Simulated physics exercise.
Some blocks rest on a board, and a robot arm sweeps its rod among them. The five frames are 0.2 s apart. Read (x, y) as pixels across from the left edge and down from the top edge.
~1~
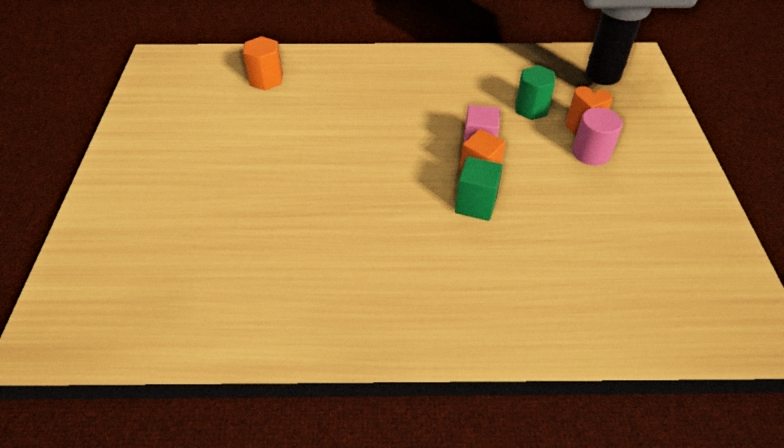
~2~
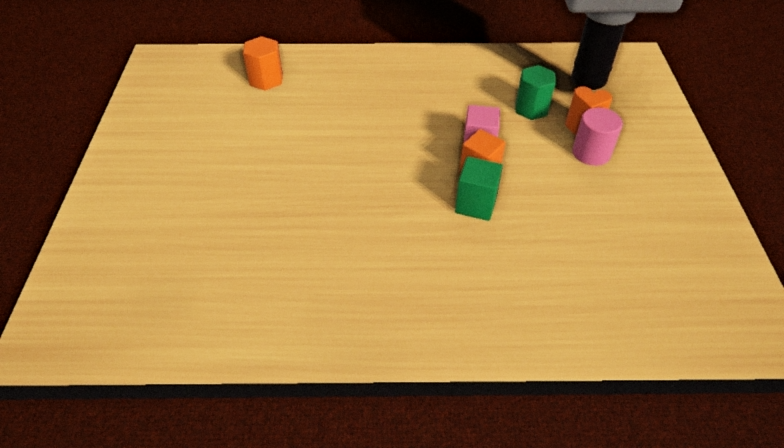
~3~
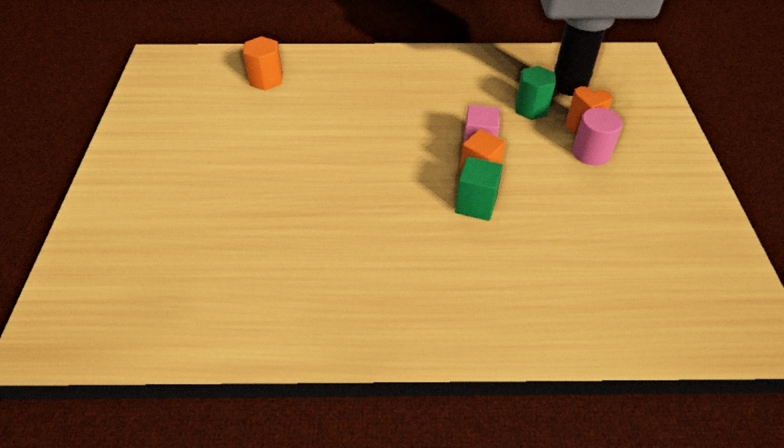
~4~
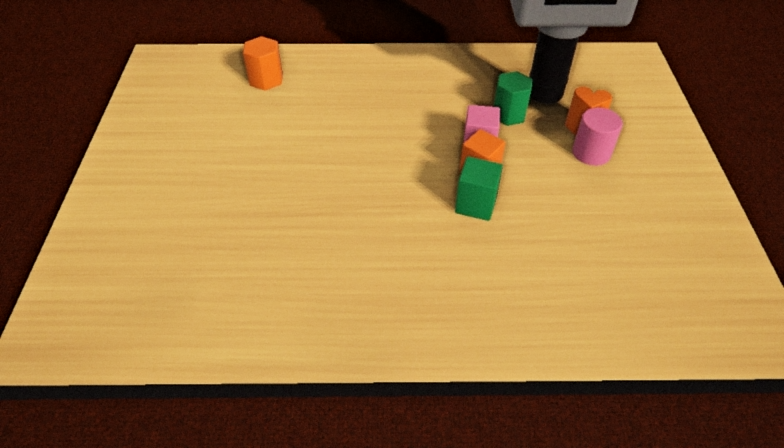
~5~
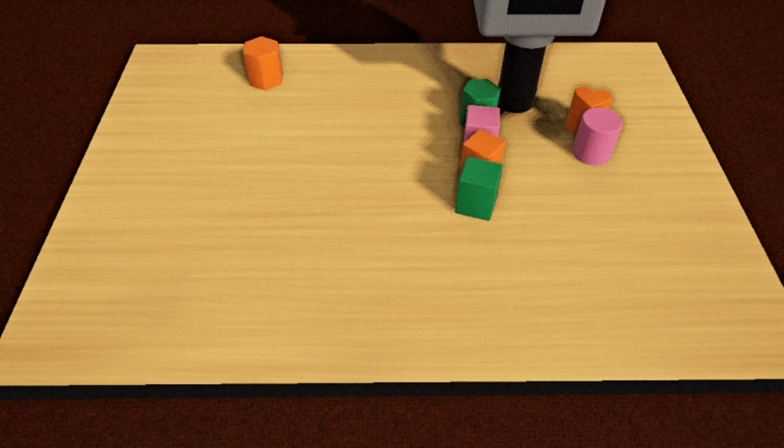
A robot arm's black rod moves leftward and slightly nearer over a pale wooden board, seen from above its front edge by a still camera. Pink, orange and green blocks line up right of centre, with a green six-sided block behind, orange and pink pieces to the right, and an orange block far left. The rod pushes the green six-sided block left, behind the pink one, while the others stay still.
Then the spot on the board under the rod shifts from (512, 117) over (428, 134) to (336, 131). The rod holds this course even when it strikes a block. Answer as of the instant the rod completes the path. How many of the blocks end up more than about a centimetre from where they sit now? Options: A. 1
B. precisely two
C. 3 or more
A: 1.
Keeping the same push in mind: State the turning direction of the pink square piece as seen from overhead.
It turns counter-clockwise.
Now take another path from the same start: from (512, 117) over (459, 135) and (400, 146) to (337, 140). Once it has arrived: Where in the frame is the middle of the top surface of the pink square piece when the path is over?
I'd guess (467, 127).
What follows on the original path. One third of the way, rod (458, 116); green six-sided block (424, 93), turned 40° clockwise; pink square piece (480, 117), turned 20° anticlockwise.
Two thirds of the way, rod (397, 120); green six-sided block (364, 90), turned 70° clockwise; pink square piece (480, 117), turned 20° anticlockwise.
At the end, rod (335, 117); green six-sided block (316, 78), turned 100° clockwise; pink square piece (480, 117), turned 20° anticlockwise; orange square piece in place.
